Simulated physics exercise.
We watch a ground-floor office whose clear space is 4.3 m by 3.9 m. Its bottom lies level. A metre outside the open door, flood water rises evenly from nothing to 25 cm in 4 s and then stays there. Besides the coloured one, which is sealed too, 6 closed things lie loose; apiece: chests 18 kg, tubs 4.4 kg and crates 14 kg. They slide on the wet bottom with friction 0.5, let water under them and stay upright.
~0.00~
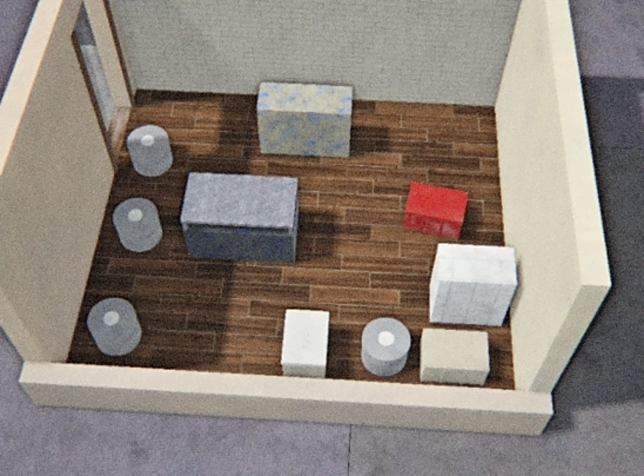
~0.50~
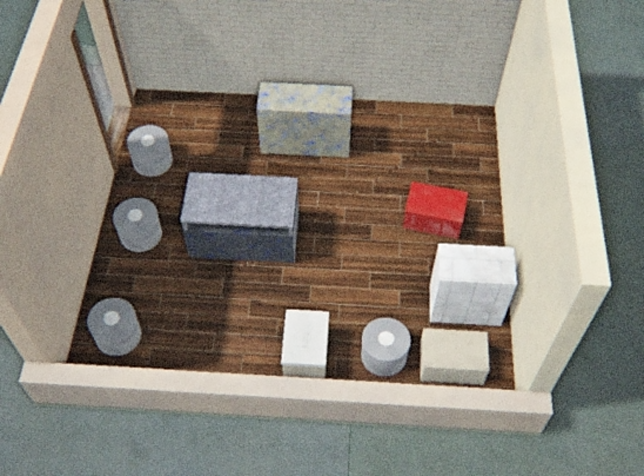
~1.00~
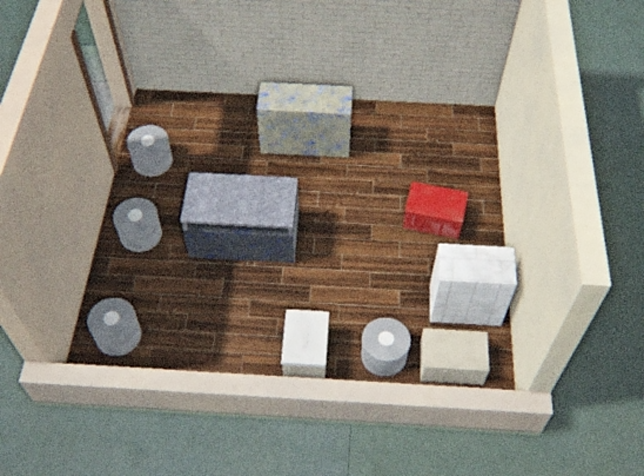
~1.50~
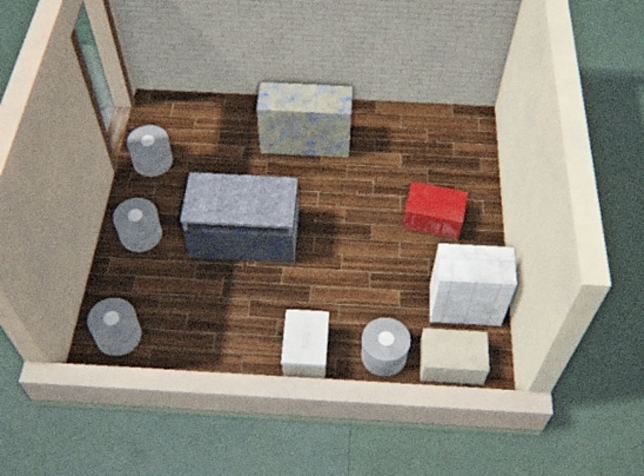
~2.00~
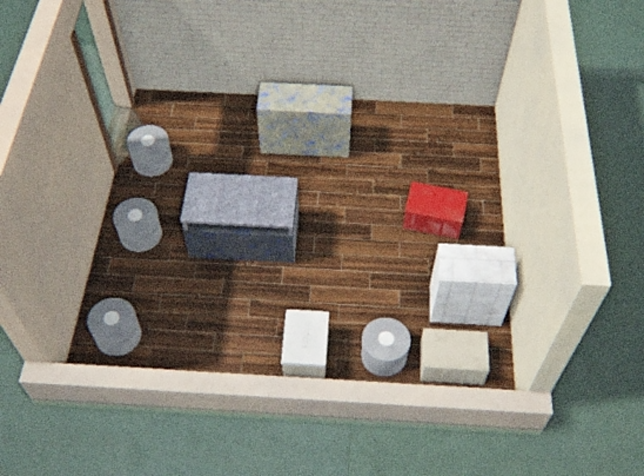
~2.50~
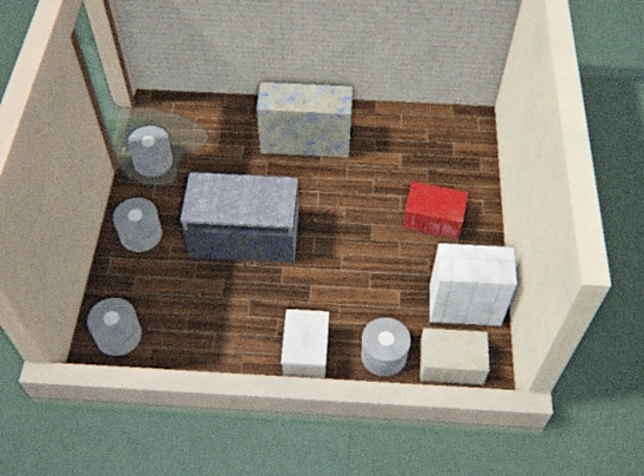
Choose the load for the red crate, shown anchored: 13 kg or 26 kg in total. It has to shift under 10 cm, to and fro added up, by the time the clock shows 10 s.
For it, neither weight holds it.
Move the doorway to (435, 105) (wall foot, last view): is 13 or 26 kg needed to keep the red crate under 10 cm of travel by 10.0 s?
Then neither weight holds it.
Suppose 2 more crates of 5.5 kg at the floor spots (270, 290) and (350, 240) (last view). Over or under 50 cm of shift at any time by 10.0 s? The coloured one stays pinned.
In turn: Less, past it.
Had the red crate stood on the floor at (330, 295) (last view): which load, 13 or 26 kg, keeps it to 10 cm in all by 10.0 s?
Only the larger holds.
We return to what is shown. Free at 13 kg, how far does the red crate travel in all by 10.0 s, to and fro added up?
About 120 cm.
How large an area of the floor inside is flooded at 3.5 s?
Roughly 3.0 m2.
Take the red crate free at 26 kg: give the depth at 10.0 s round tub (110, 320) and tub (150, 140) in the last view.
Roughly 2 and 4 cm.
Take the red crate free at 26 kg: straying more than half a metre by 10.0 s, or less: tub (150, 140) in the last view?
It is past it.
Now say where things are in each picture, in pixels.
The red crate at (437, 202), on the bottom; 0.0 m2 under water; 0 of 7 have shifted, in the first picture.
The red crate at (437, 202), on the bottom; 0.0 m2 under water; 0 of 7 have shifted, in the second picture.
The red crate at (437, 202) rests on the ground; 0.0 m2 under water; 0 of 7 have shifted, in the third picture.
The red crate at (437, 202) rests on the ground; 0.0 m2 under water; 0 of 7 have shifted, in the fourth picture.
The red crate at (437, 202) rests on the ground; water covers 0.1 m2; 0 of 7 have shifted, in the fifth picture.
The red crate at (437, 202), on the bottom; water covers 0.5 m2; 0 of 7 have shifted, in the sixth picture.
After 3.5 s the red crate would be 0 cm from its start with 13 kg and 0 cm from its start with 26 kg; 0 cm of water round it then.
After 4.5 s the red crate would be 0 cm from its start with 13 kg and 0 cm from its start with 26 kg; 0 cm of water round it then.
After 7.0 s the red crate would be 3 cm from its start with 13 kg and 0 cm from its start with 26 kg; 4 cm of water round it then.
After 10.0 s the red crate would be 89 cm from its start with 13 kg and 37 cm from its start with 26 kg; 13 cm of water round it then.
